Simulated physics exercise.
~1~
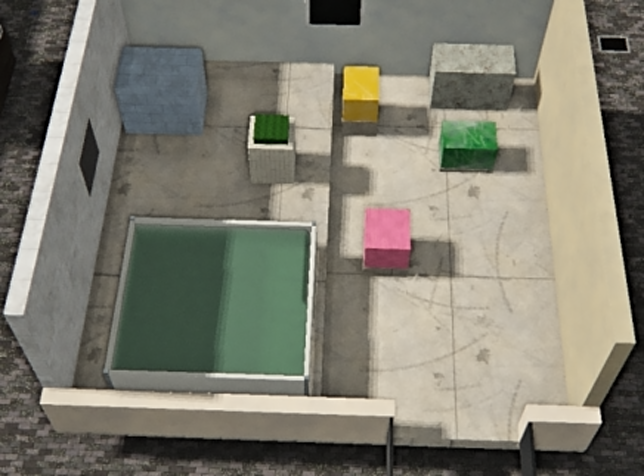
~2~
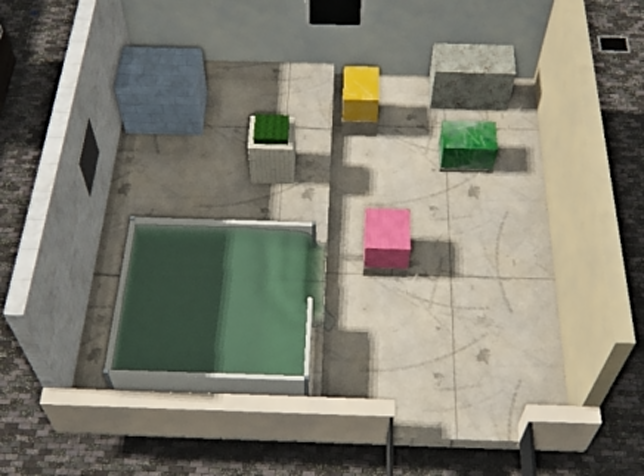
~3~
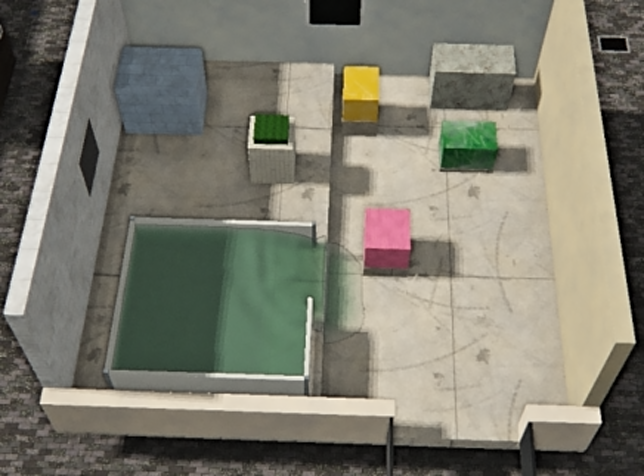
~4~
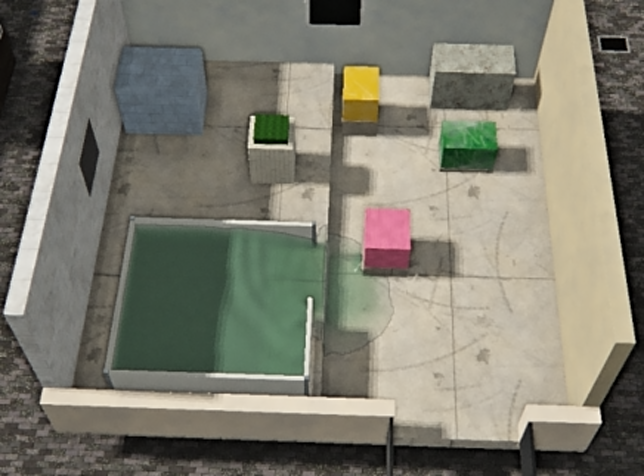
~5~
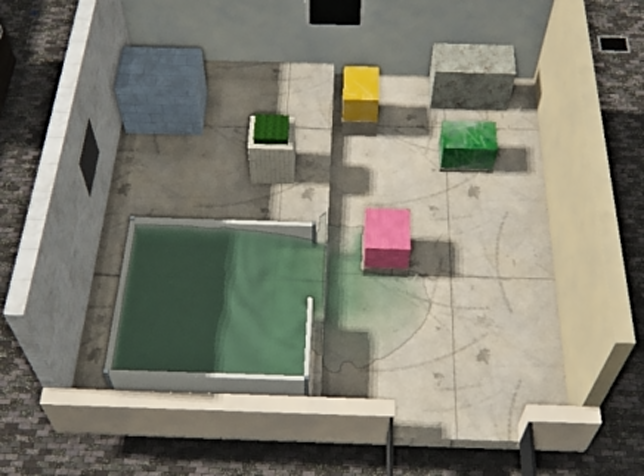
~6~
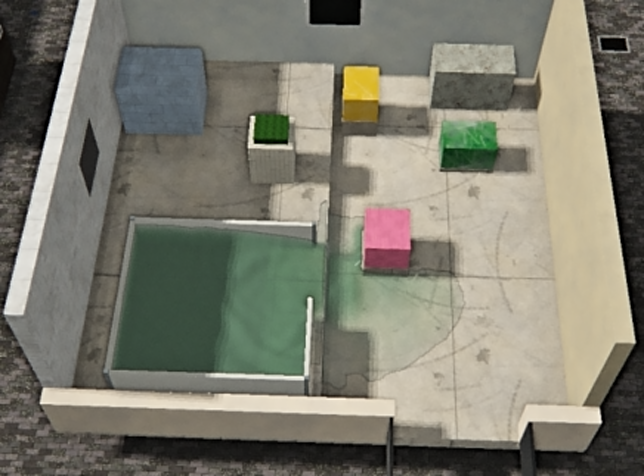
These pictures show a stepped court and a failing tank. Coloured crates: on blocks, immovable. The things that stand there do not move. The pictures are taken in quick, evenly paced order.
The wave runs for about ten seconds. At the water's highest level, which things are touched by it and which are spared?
My prediction: The green crate will come out wet, the yellow crate will come out dry, the pink crate will come out wet.
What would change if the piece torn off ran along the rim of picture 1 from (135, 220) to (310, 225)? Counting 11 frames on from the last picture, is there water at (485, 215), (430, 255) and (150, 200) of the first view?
In the order given, the spots are not soaked, not soaked and swamped.
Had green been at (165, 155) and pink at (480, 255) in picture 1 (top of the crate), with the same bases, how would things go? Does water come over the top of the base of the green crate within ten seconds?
The green crate is untouched.
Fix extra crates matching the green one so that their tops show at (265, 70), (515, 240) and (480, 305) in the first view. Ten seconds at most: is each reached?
Well, the first one is never reached, the second goes wet, and the third goes wet.
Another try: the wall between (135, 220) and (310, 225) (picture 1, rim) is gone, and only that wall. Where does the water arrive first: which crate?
The crate marked yellow.
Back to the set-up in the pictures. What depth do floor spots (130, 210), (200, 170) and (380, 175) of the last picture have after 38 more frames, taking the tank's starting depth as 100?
Estimated readings in sequence: 0, 0, 14 percent.
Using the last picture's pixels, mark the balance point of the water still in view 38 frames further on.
My pick is pixel (349, 276).
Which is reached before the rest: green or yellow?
The yellow-painted one, then.
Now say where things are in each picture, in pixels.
The first picture shows the water tank at (216, 297) is whole and still.
In the second picture, water pours out at (310, 277) and has run to (322, 321).
In the third picture, the front is at (354, 327), out from the gap at (310, 278).
In the fourth picture, water pours out at (310, 278) and has run to (386, 314).
In the fifth picture, the front is at (421, 312), out from the gap at (310, 278).
In the sixth picture, water pours out at (310, 278) and has run to (456, 306).
A moment on, water covers 25 % of the floor; the green crate not reached, the yellow crate not reached, the pink crate water round its plinth.
Next, water covers 35 % of the floor; the green crate water round its plinth, the yellow crate water round its plinth, the pink crate water round its plinth.
Then, water covers 45 % of the floor; the green crate water round its plinth, the yellow crate water round its plinth, the pink crate water round its plinth.
Later, water covers 60 % of the floor; the green crate water round its plinth, the yellow crate water round its plinth, the pink crate water round its plinth.
In the end, water covers 60 % of the floor; the green crate was topped, the yellow crate stayed above the water, the pink crate was topped.
